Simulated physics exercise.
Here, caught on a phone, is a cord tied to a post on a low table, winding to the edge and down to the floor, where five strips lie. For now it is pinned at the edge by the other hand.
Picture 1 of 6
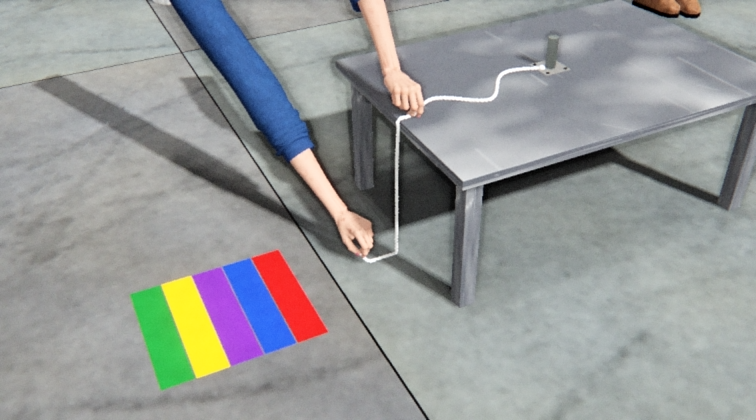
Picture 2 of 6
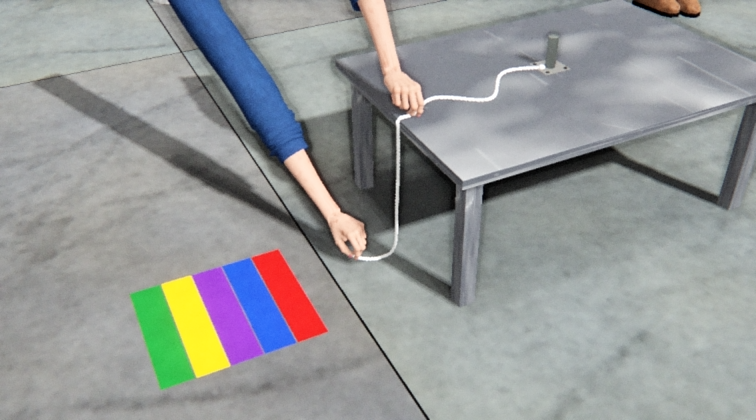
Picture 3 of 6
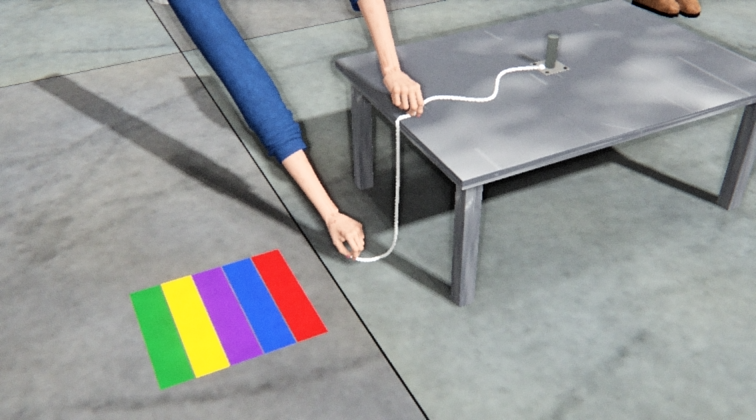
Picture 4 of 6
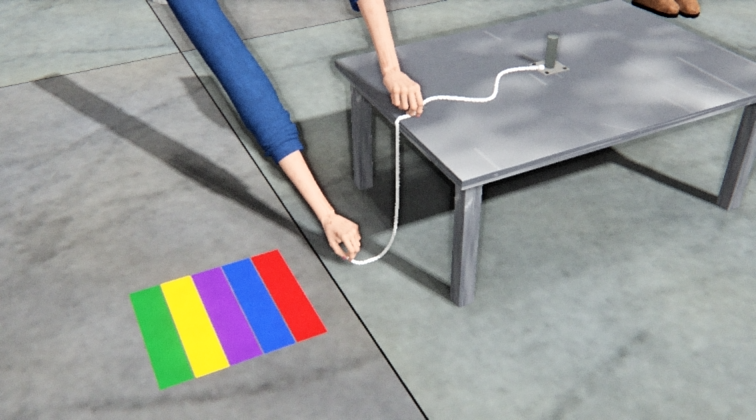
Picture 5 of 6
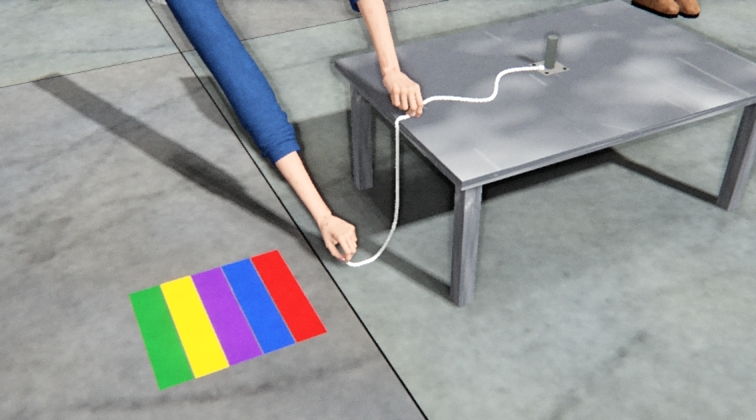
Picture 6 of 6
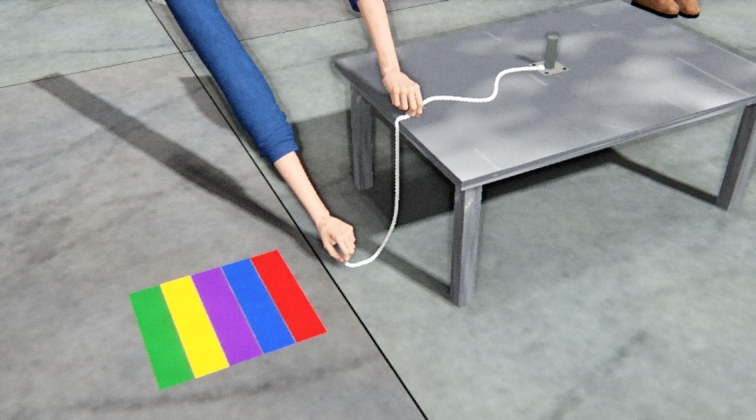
A hand holding the loose end of a white cord near the floor shifted it slightly left toward five coloured strips, while the other hand kept the cord pinned at the grey table's edge.
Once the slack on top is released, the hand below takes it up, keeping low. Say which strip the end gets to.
It gets to the purple strip.
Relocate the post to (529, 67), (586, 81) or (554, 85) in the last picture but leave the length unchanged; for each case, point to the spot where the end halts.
Try by try: (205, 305), (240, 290) and (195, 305).
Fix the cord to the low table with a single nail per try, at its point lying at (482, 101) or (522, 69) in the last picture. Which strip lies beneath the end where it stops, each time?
Blue; purple.
A little later, end near (277, 281); over red.
Next, end near (243, 291); over blue.
When it is tight, end near (223, 297); over purple. It halts on the purple strip.
